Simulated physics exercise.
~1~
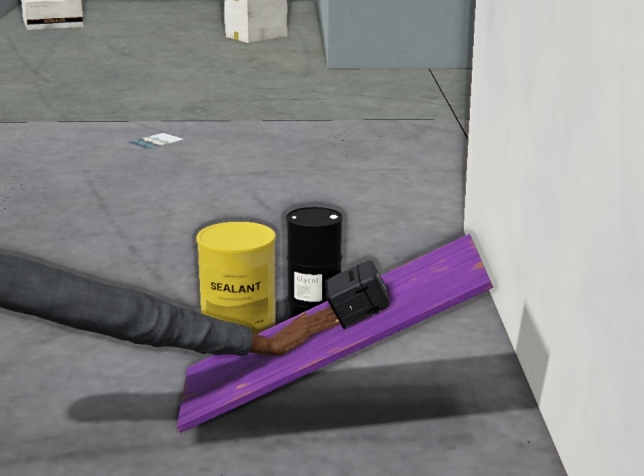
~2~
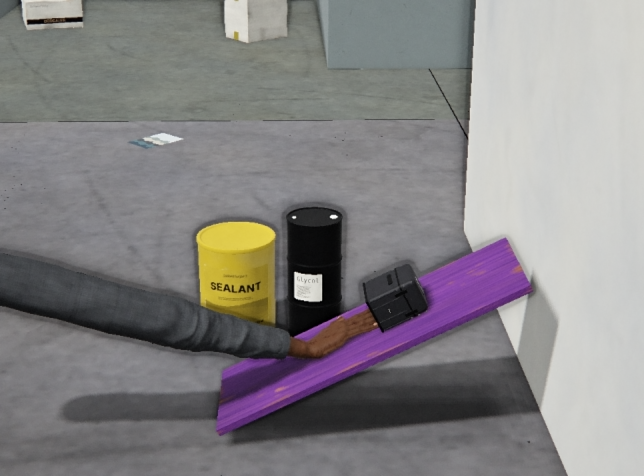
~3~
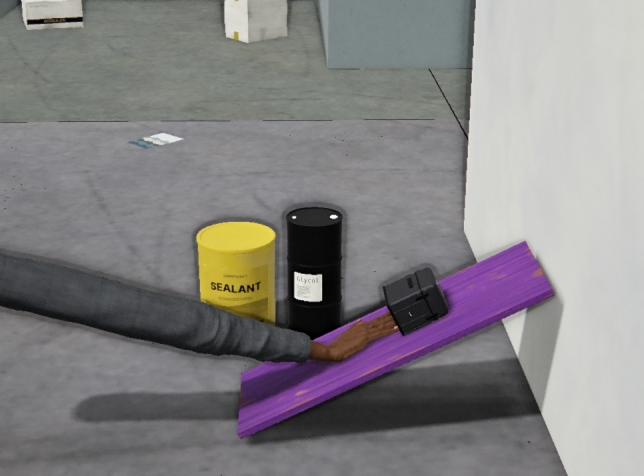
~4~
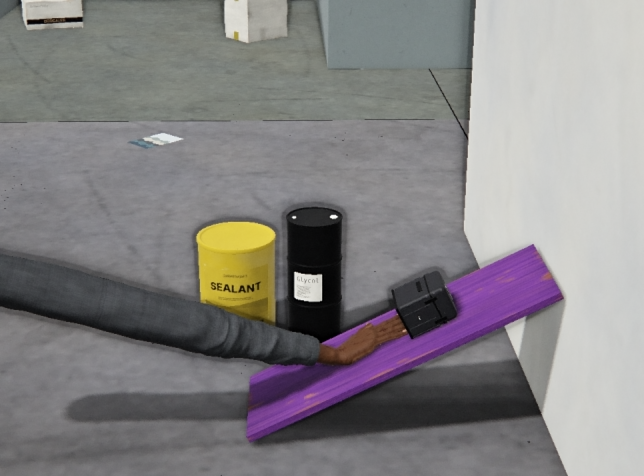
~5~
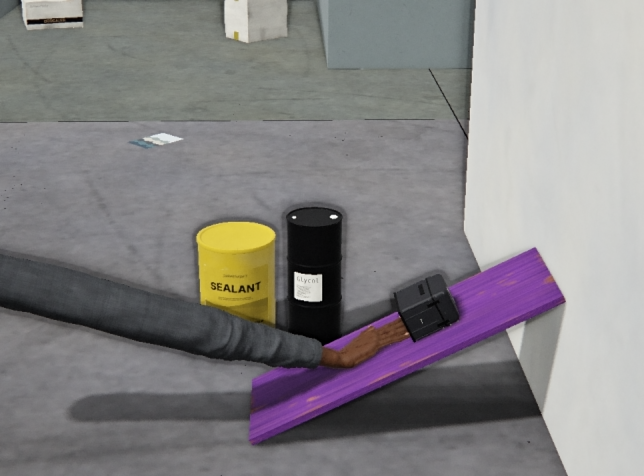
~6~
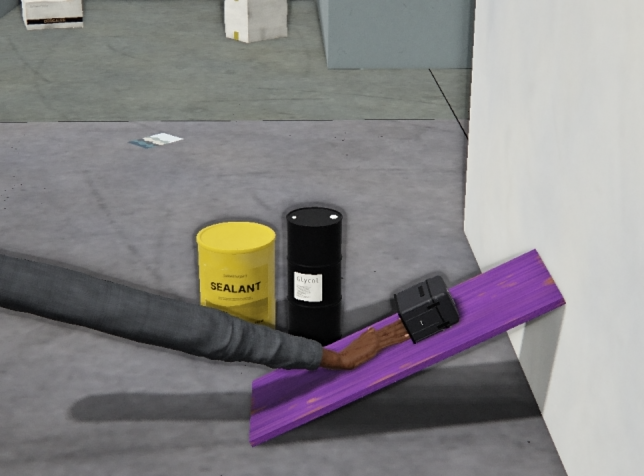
An arm in a dark grey sleeve moved a long purple board to the right, past a yellow drum and a black canister, until it leaned against the white wall, the hand still holding it.
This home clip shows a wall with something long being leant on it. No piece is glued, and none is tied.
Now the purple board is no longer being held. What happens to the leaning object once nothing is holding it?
The leaning object comes down.
Then, 0.30 s on from there, purple board sunk by 17° near (381, 387).
Then, 0.40 s on from there, purple board sunk by 28° near (373, 404).
Then, 0.50 s on from there, purple board sunk by 28° near (372, 407).
In the end, moved from the start, purple board; the other 2 unmoved. At the end, from the last picture's camera, purple board near (371, 411). The board slips out.
